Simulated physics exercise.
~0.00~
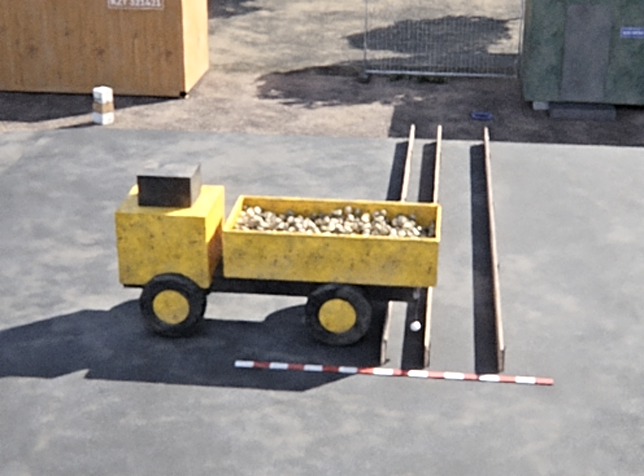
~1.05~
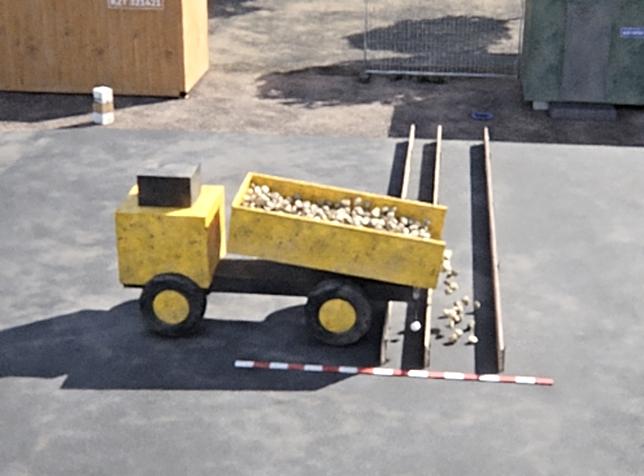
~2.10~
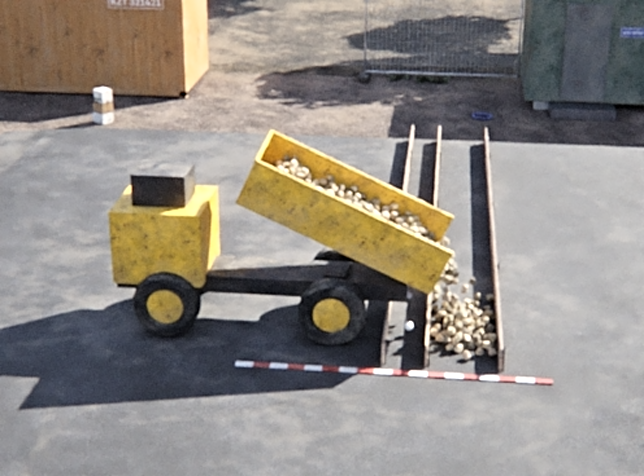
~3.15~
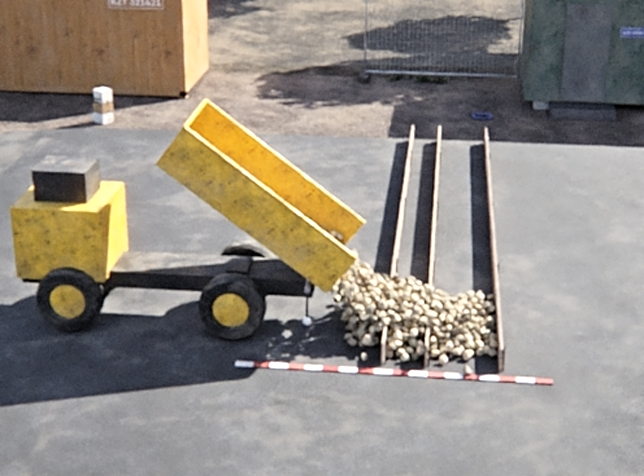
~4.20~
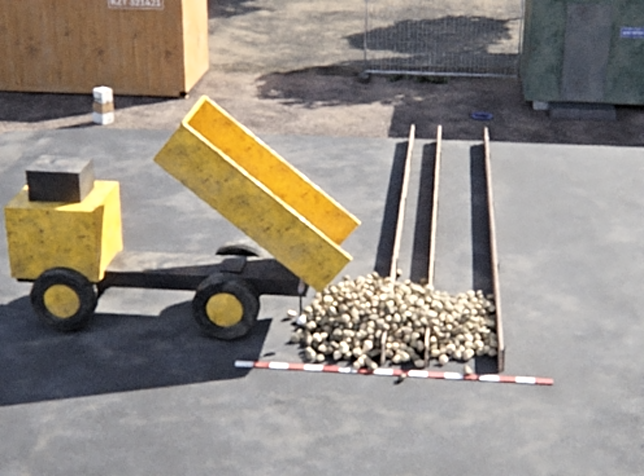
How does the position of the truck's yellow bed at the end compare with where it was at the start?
At the end the bed is farther to the left and raised higher, tilted steeply down to the right, whereas at the start it sat level and close to the boards.
At first, a yellow truck with a level bed full of pale stones stands on grey ground, its rear end beside three long boards and a red and white striped staff. The bed begins to tip, and the first stones drop from its right end between the boards. As it tilts more steeply, a pile builds in the far bay on the right. The truck then moves left while stones pour out and spread across both bays. Finally the bed stays raised and empty, with a broad heap lying across the bays and to the left of them.
